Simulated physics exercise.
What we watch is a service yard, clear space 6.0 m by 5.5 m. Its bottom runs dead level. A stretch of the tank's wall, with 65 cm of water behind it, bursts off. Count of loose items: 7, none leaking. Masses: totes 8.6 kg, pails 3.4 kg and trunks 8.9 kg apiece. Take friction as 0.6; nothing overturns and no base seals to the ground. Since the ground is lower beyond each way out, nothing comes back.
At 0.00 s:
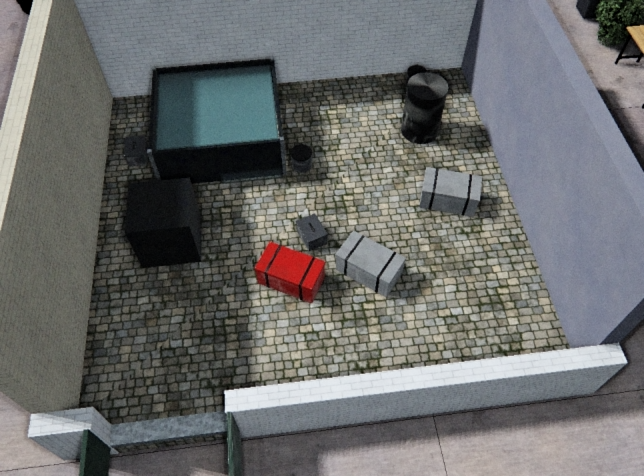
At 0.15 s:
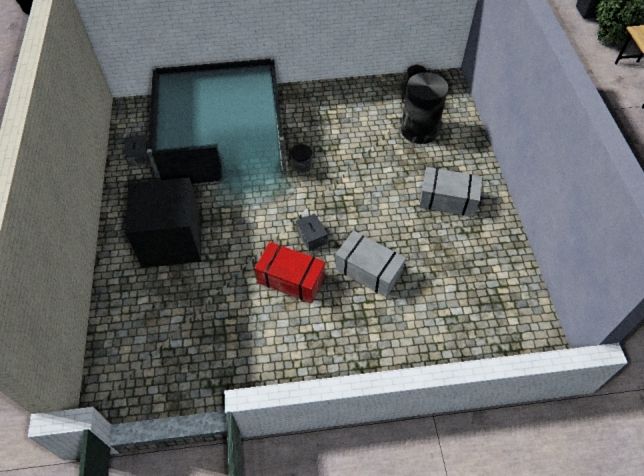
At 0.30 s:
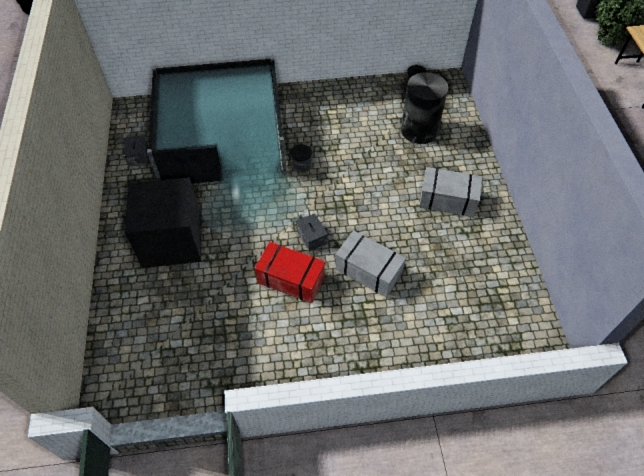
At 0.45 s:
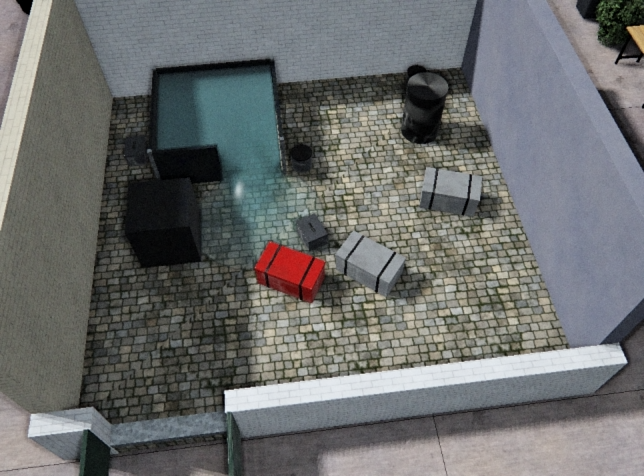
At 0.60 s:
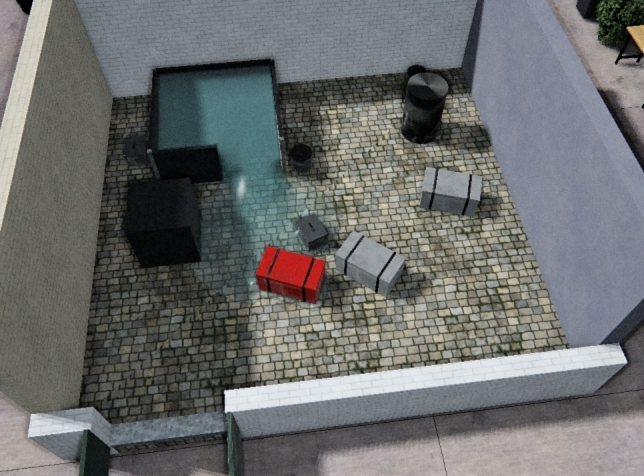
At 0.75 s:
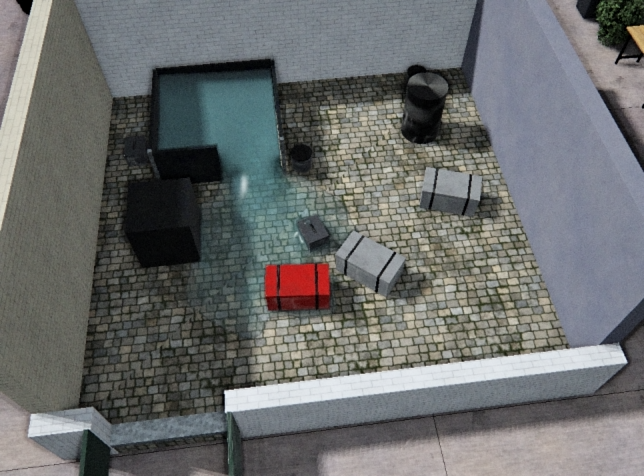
Water spreads from the dark tank across the paved yard and shifts the red trunk slightly.
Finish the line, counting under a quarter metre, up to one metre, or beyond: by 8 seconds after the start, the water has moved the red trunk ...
It has moved it a long way.
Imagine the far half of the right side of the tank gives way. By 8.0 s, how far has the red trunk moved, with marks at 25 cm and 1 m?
Note: Red trunk shifted modestly.
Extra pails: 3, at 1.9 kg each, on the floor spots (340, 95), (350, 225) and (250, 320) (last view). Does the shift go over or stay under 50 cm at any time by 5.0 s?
First inside the limit, then outside the limit, then outside the limit.
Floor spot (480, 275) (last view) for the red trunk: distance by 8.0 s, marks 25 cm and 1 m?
From that spot, it is pushed far off.
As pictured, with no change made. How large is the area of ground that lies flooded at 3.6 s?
That flooded area is roughly 20 m2.
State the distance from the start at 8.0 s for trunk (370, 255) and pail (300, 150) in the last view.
Lab note - net shifts in turn: 250 cm; 0 cm.
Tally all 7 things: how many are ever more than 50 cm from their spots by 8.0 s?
Count: 5.
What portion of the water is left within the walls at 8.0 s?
Close to 76 in a hundred parts remain.
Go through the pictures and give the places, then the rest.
The red trunk at (290, 265) rests on the ground; water covers 3.1 m2; 0 of 7 have shifted, in the first frame.
The red trunk at (290, 265), on the bottom; 3.6 m2 under water; 0 of 7 have shifted, in the second frame.
The red trunk at (290, 265) rests on the ground; water covers 4.4 m2; 0 of 7 have shifted, in the third frame.
The red trunk at (290, 265), on the bottom; water covers 5.3 m2; 0 of 7 have shifted, in the fourth frame.
The red trunk at (291, 268), on the bottom, 4 cm from its start; 6.1 m2 under water; 0 of 7 have shifted, in the fifth frame.
The red trunk at (297, 280) rests on the ground, 25 cm from its start; water covers 7.2 m2; 1 of 7 have shifted, in the sixth frame.
After 1.6 s the red trunk is near (353, 355), 1.5 m from its start, afloat; 0 of 7 are out; 1 afloat.
After 3.6 s the red trunk is near (483, 337), 2.5 m from its start, afloat; 0 of 7 are out; 3 afloat.
After 5.6 s the red trunk is near (475, 320), 2.4 m from its start, afloat; 0 of 7 are out; 3 afloat.
After 8.0 s the red trunk is near (441, 259), 1.9 m from its start, afloat; 0 of 7 are out; 2 afloat.
